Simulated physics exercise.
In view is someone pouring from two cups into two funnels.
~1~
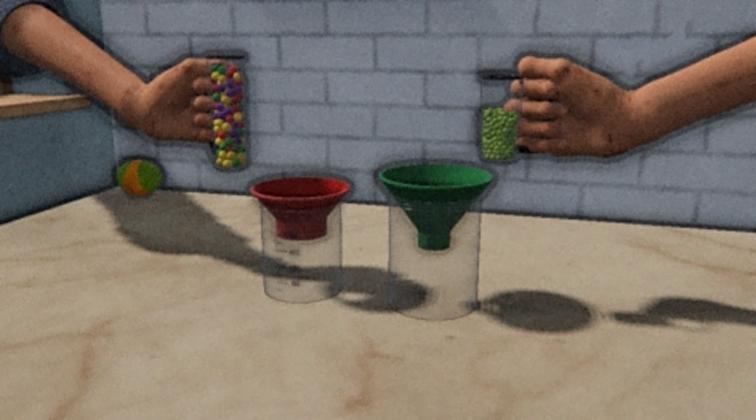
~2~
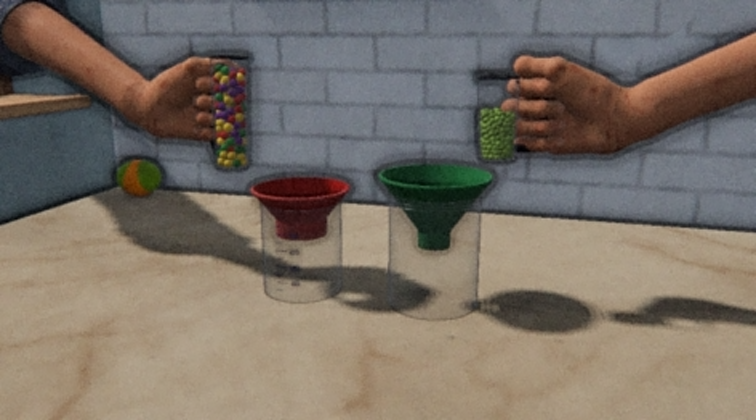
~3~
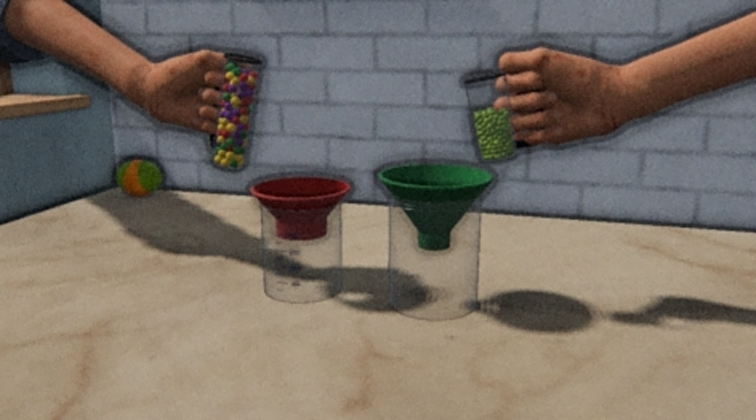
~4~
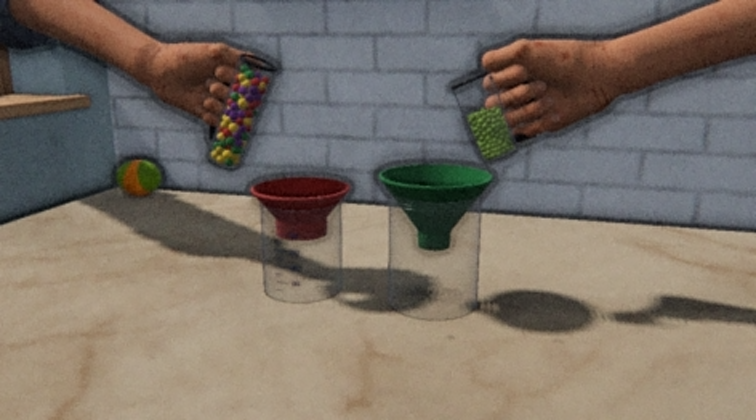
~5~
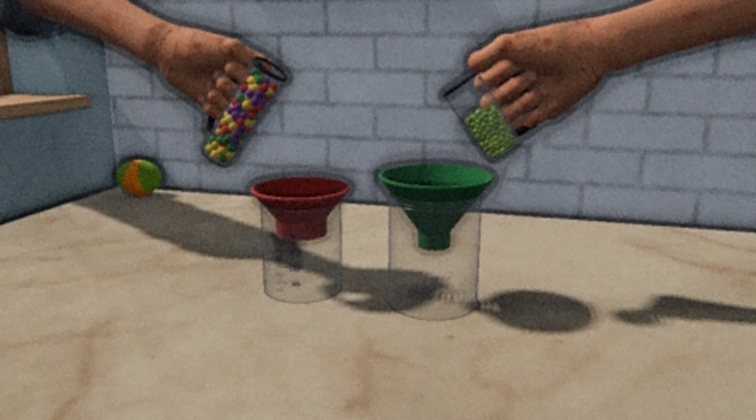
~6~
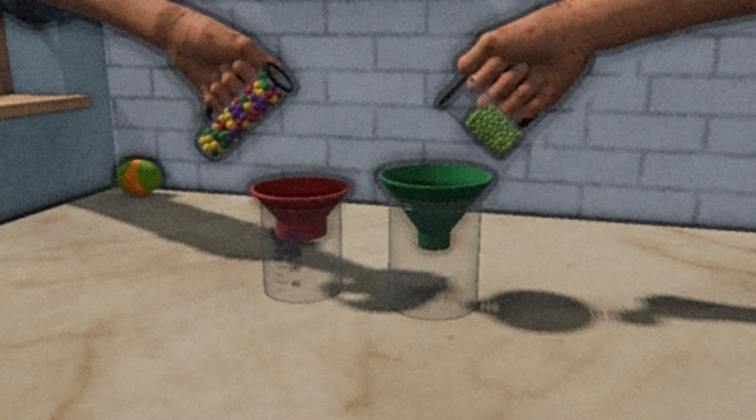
The clip opens with two hands holding clear cups upright above a red funnel and a green funnel, the left cup full of colourful beads and the right partly filled with green peas. Both hands then steadily tilt their cups inward toward the funnels, with the beads and peas still inside.
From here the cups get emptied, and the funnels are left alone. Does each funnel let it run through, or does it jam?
The left funnel empties into its jar; the right one empties into its jar.
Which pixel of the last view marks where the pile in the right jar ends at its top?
Top at rest: Approx. (464, 293).
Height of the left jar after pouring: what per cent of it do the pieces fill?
Reading: Around 20 %.
Then, 0.49 s on from there, left, all but a few still in the cup, only a few in or over the funnel; right, the whole lot still in the cup.
Then, 0.93 s on from there, left, the bulk still in the cup, a little in or over the funnel, a little down in the jar; right, all but a few still in the cup, a little in or over the funnel, only a few down in the jar.
Then, 1.30 s on from there, left, only a few still in the cup, near a quarter in or over the funnel, near two thirds down in the jar; right, only a few still in the cup, near a third in or over the funnel, near two thirds down in the jar.
In the end, left, the whole lot down in the jar; right, the whole lot down in the jar.
